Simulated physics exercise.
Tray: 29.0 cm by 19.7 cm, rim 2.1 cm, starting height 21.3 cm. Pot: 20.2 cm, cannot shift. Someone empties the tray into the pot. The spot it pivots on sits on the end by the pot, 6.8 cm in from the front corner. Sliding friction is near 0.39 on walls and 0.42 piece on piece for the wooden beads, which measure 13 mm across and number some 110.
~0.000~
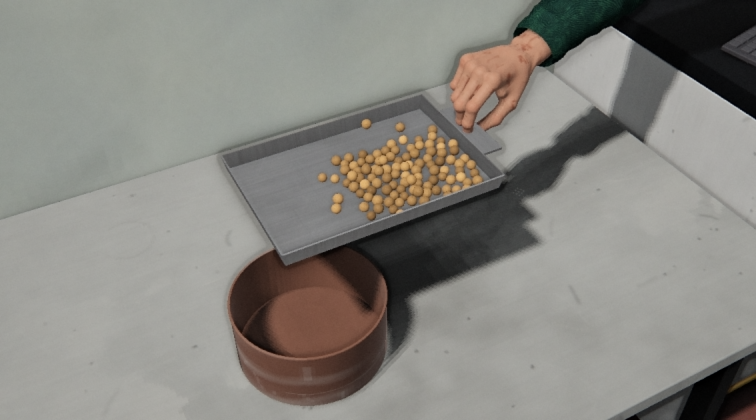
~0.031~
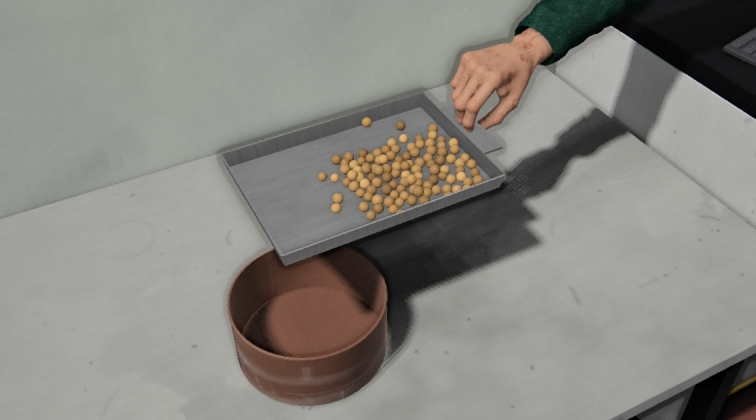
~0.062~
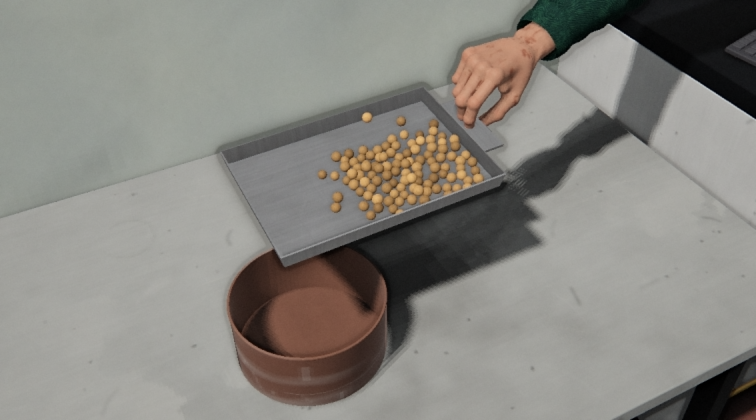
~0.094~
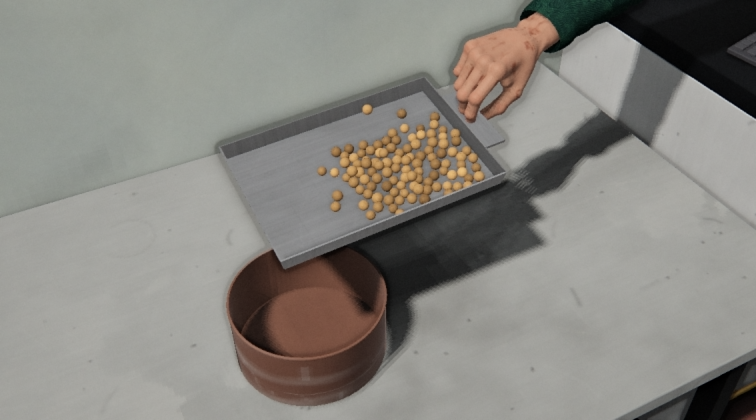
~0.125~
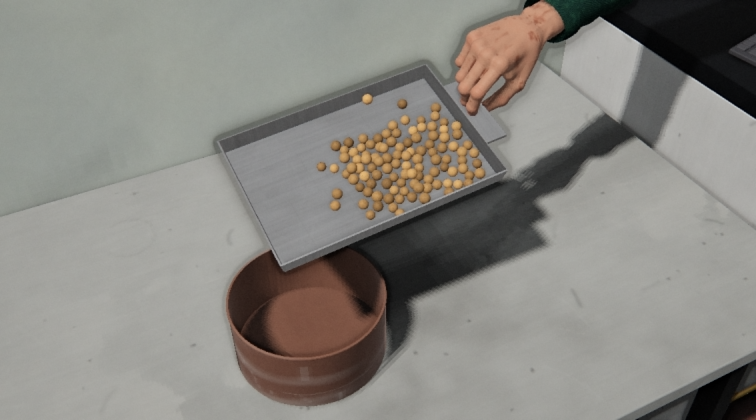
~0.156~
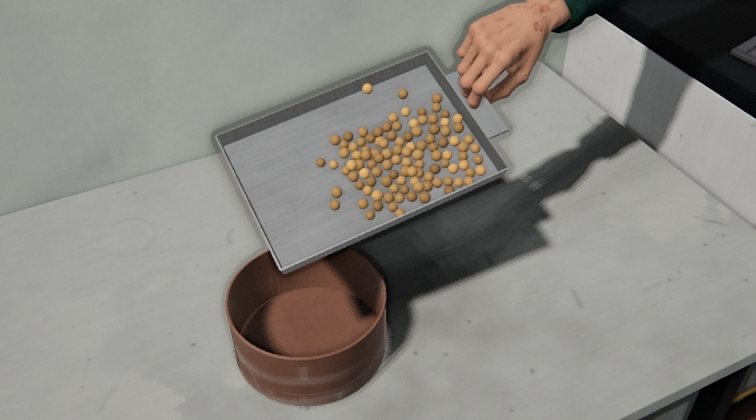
At the start, a hand in a green sleeve holds the handle of a grey tray scattered with small round tan pieces, nearly level above a reddish-brown pot. The hand then raises the handle end, tilting the tray toward the pot while the pieces stay clustered near the handle.
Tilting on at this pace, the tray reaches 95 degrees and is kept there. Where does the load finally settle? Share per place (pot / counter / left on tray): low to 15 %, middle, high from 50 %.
Shares - pot: High, counter: Middle, tray: Low.
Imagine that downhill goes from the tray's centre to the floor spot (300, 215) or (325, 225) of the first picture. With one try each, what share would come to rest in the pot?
Some 10 and 40 per cent.
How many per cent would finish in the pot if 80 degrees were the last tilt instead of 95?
Roughly 65 %.
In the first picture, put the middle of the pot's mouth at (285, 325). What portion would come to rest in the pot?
Roughly 70 percent would end up there.
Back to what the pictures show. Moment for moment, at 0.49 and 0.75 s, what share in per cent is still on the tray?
Sequence: 95; 5.
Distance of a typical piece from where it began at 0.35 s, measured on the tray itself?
3 cm.
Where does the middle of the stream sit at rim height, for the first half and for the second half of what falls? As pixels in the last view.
The first half passes near (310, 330) and the second half near (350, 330).
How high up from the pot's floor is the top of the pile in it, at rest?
Roughly 2.0 centimetres.
After 0.35 s, tilt 58 degrees; the tray holds 100 %, the pot 0 %.
Then, at 0.49 s, tilt 85 degrees; the tray holds 95 %, the pot 0 %.
After 0.75 s, tilt 95 degrees; the tray holds 5 %, the pot 60 %.
In the end, at 1.9 s, pot 70 %, counter 30 %, tray 0 %.
